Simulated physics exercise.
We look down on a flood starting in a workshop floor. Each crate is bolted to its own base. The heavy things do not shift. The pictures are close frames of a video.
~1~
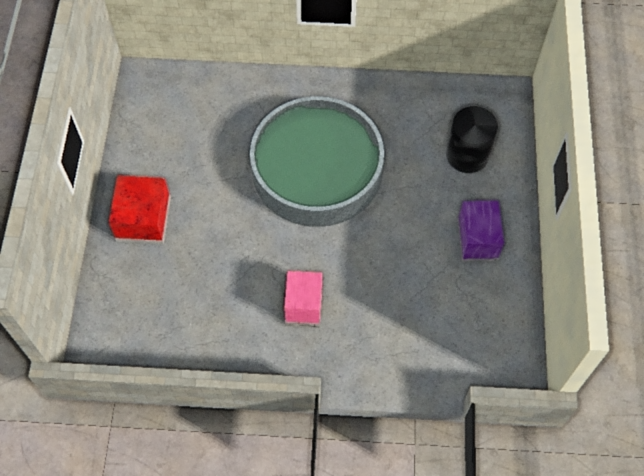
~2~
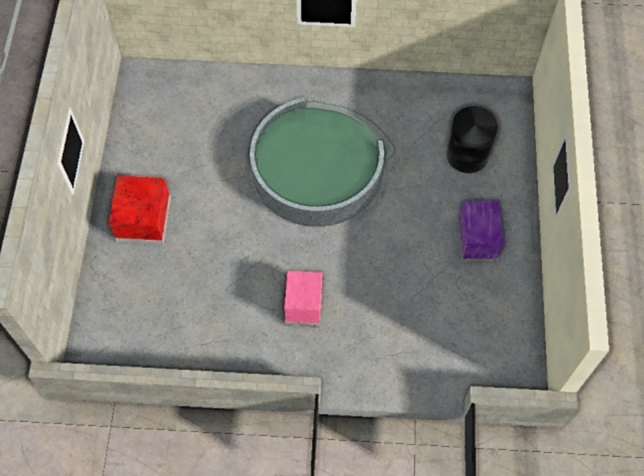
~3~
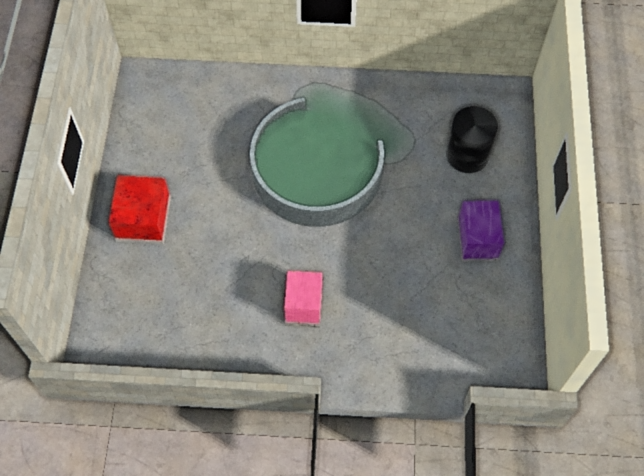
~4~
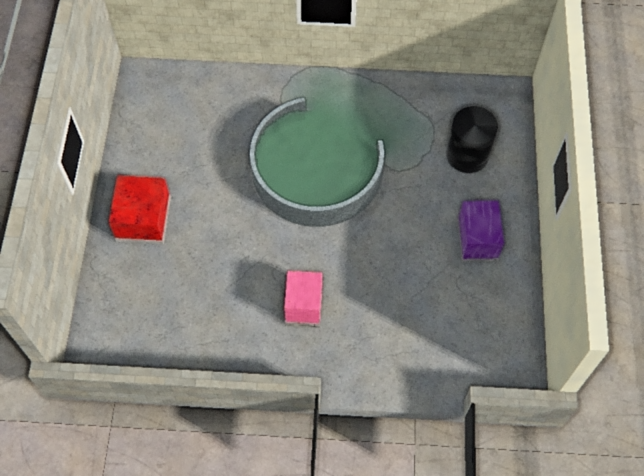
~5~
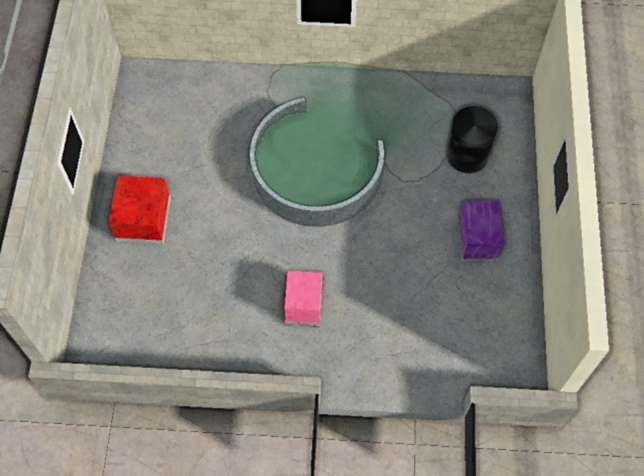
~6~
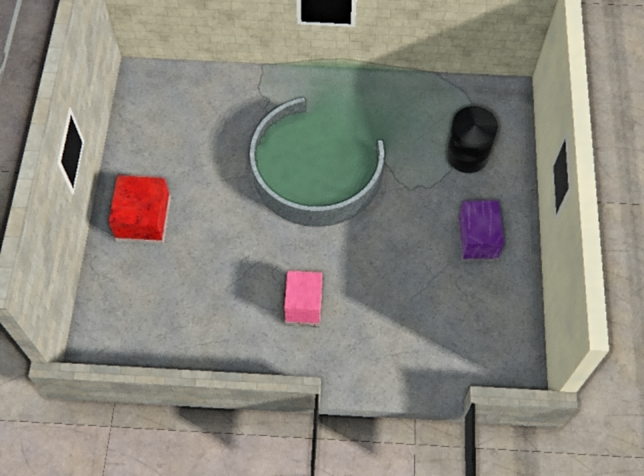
A round pool of green water breaks open on its far side and water spreads across the floor.
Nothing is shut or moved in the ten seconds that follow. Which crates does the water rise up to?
In the end: The purple crate is soaked; the pink crate keeps dry; the red crate keeps dry.
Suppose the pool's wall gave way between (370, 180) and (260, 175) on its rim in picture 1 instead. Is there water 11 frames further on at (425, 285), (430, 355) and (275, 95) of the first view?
In turn: Under water, covered, dry.
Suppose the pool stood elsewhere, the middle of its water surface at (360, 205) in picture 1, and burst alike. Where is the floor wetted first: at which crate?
I say the purple-painted one.
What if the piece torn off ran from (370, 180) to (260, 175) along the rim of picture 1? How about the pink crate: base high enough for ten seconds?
Then: Pink gets wet.
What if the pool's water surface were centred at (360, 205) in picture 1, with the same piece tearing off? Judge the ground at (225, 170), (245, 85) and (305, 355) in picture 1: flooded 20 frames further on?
In turn: Not flooded, flooded, no water.
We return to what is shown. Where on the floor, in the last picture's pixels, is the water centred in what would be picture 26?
Near (378, 131).
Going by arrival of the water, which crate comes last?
I say the pink-painted one.
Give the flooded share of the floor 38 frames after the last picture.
I make it 60 per cent.
A moment on, water covers 15 % of the floor; the purple crate not reached, the pink crate not reached, the red crate not reached.
Next, water covers 20 % of the floor; the purple crate water round its plinth, the pink crate not reached, the red crate not reached.
Then, water covers 40 % of the floor; the purple crate water round its plinth, the pink crate not reached, the red crate not reached.
Later, water covers 60 % of the floor; the purple crate water round its plinth, the pink crate not reached, the red crate water round its plinth.
In the end, water covers 95 % of the floor; the purple crate was topped, the pink crate stayed above the water, the red crate stayed above the water.
